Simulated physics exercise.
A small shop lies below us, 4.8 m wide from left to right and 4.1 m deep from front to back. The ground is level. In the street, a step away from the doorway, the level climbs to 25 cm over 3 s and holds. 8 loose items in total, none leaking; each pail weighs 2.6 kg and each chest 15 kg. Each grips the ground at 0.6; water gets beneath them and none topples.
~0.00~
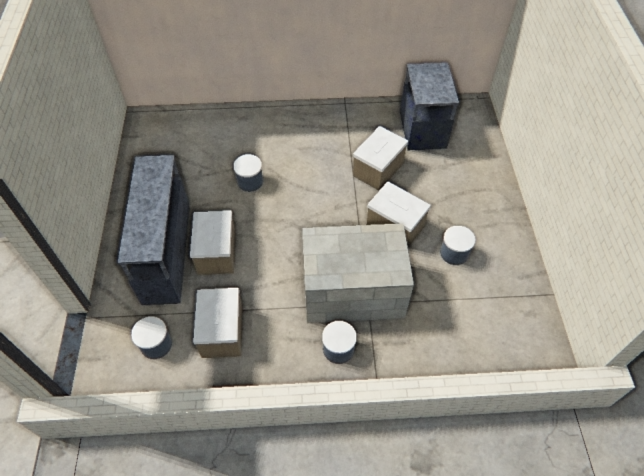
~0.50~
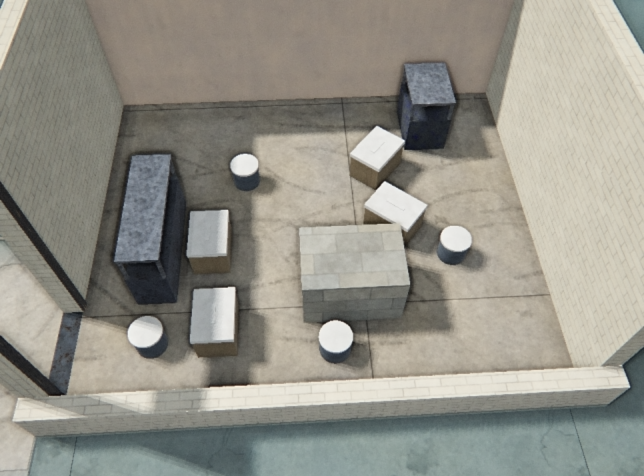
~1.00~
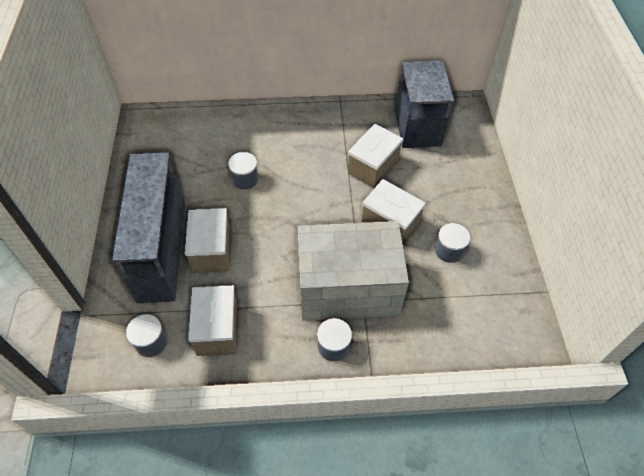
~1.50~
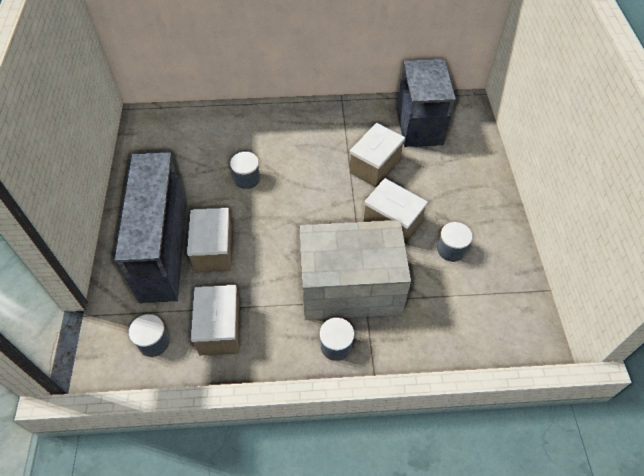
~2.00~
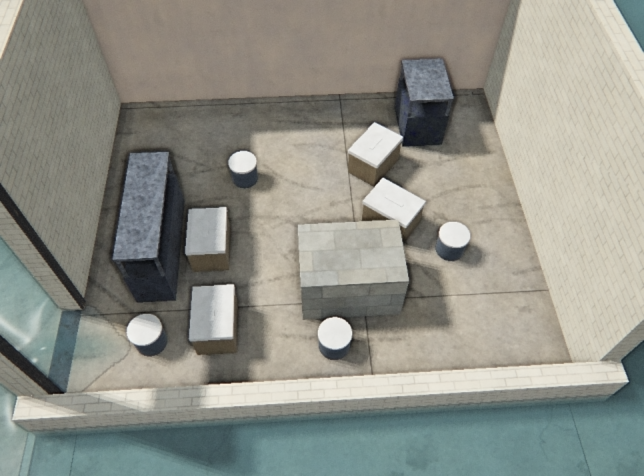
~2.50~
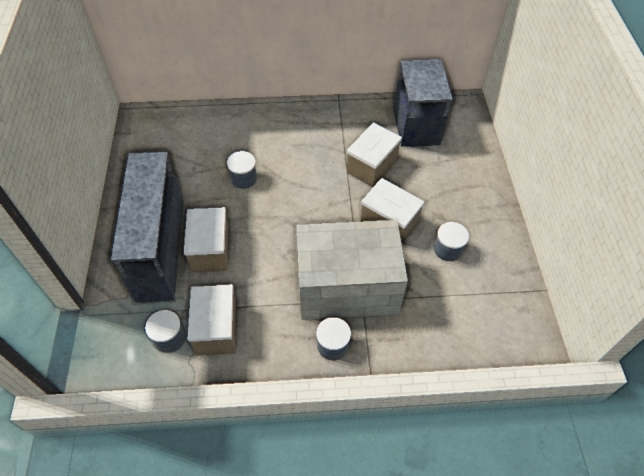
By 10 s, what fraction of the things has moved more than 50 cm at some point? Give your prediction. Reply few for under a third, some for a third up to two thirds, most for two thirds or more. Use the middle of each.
Some.
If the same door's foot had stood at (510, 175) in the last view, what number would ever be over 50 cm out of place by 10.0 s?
Result: 7 of them.
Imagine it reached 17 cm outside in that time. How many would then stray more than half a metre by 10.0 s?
In that case the number is 3.
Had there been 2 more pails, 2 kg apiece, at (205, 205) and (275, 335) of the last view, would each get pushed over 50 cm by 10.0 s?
The first: Not as far. The second: Farther.
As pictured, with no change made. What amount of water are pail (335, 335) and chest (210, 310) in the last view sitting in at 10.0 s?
I'd put it at 10 cm and 8 cm respectively.
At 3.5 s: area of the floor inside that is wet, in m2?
Near 3.5 m2 in all.
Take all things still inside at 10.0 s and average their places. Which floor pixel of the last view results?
They average out to somewhere around (357, 176).
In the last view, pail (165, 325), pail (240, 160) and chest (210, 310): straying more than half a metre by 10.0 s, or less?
In that order: Above the mark, above the mark, above the mark.
After 3.5 s 0 of 8 are over 50 cm from their spots; 1 afloat.
After 4.5 s 3 of 8 are over 50 cm from their spots; 2 afloat.
After 7.0 s 3 of 8 are over 50 cm from their spots; 1 afloat.
After 10.0 s 4 of 8 are over 50 cm from their spots, and 4 have been at some point; 4 afloat.
